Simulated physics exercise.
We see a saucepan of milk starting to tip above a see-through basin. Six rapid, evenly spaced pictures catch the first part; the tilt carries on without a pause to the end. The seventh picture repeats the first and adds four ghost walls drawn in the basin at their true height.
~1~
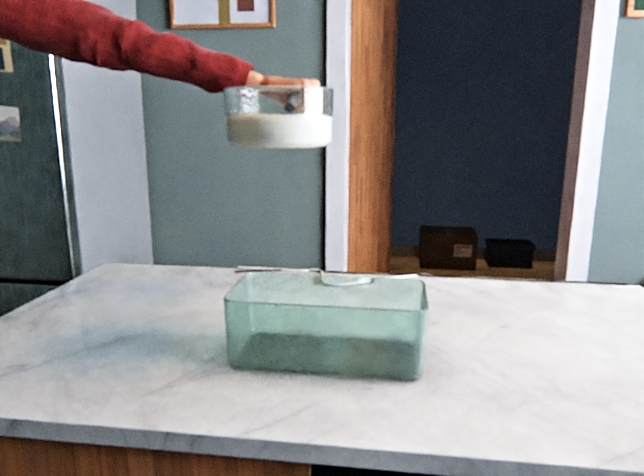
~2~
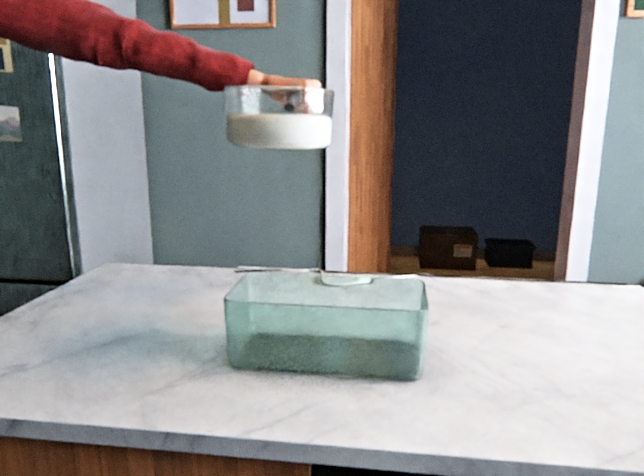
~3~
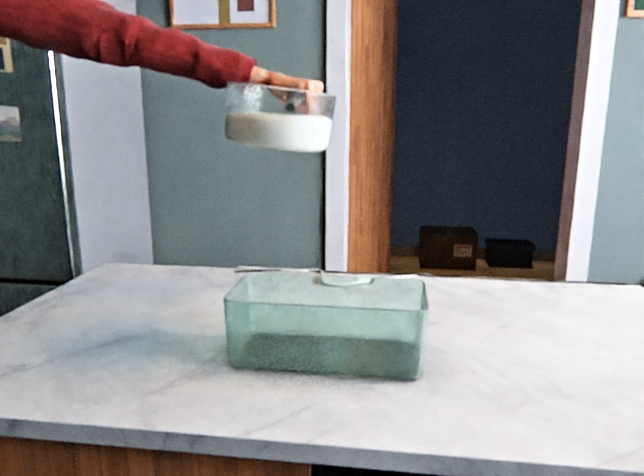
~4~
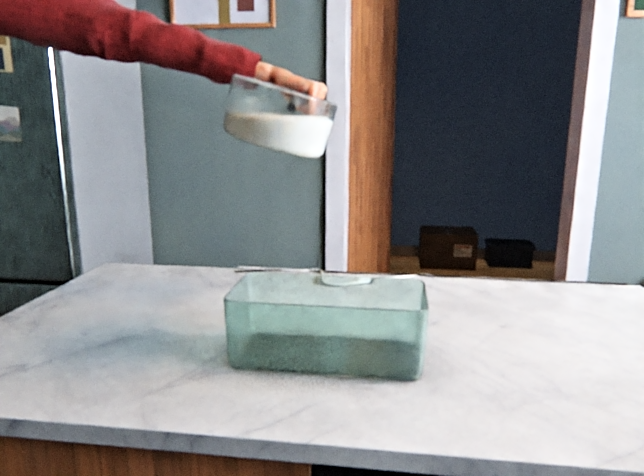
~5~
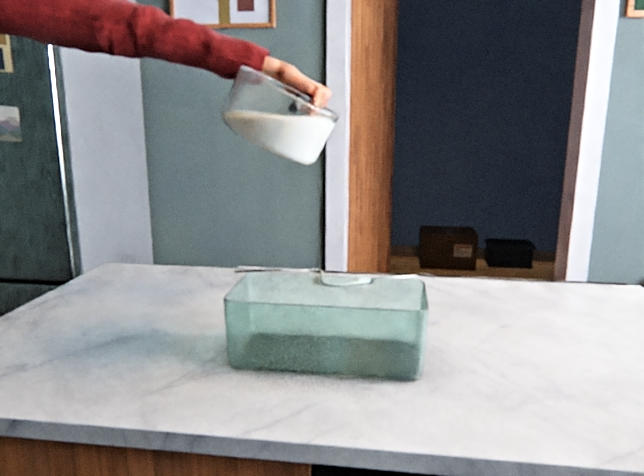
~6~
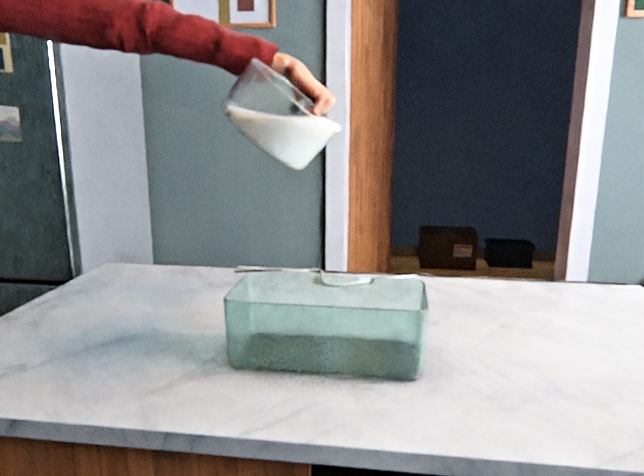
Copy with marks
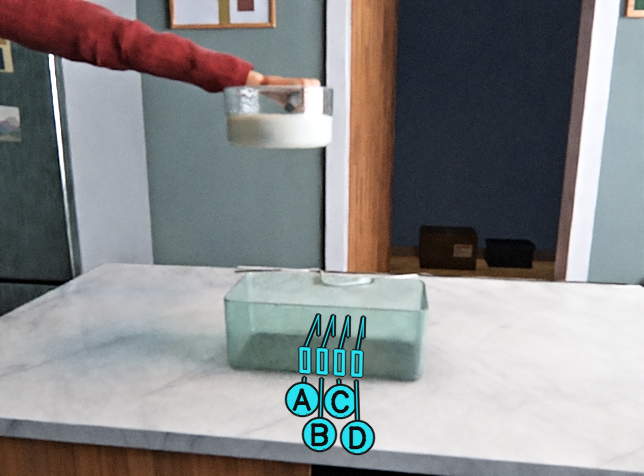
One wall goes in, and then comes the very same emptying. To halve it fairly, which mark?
Take D.
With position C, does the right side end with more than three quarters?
No, it does not.
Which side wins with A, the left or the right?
The right one.
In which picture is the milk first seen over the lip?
In picture 6.
On the marked copy, A at (304, 377); B at (321, 378); C at (338, 379); D at (356, 381).
For position A, about 11 % ends left of the wall and 83 % right of it; 6 % is lost outside.
For position B, about 14 % ends left of the wall and 80 % right of it; 6 % is lost outside.
For position C, about 32 % ends left of the wall and 62 % right of it; 5 % is lost outside.
For position D, about 48 % ends left of the wall and 46 % right of it; 6 % is lost outside.
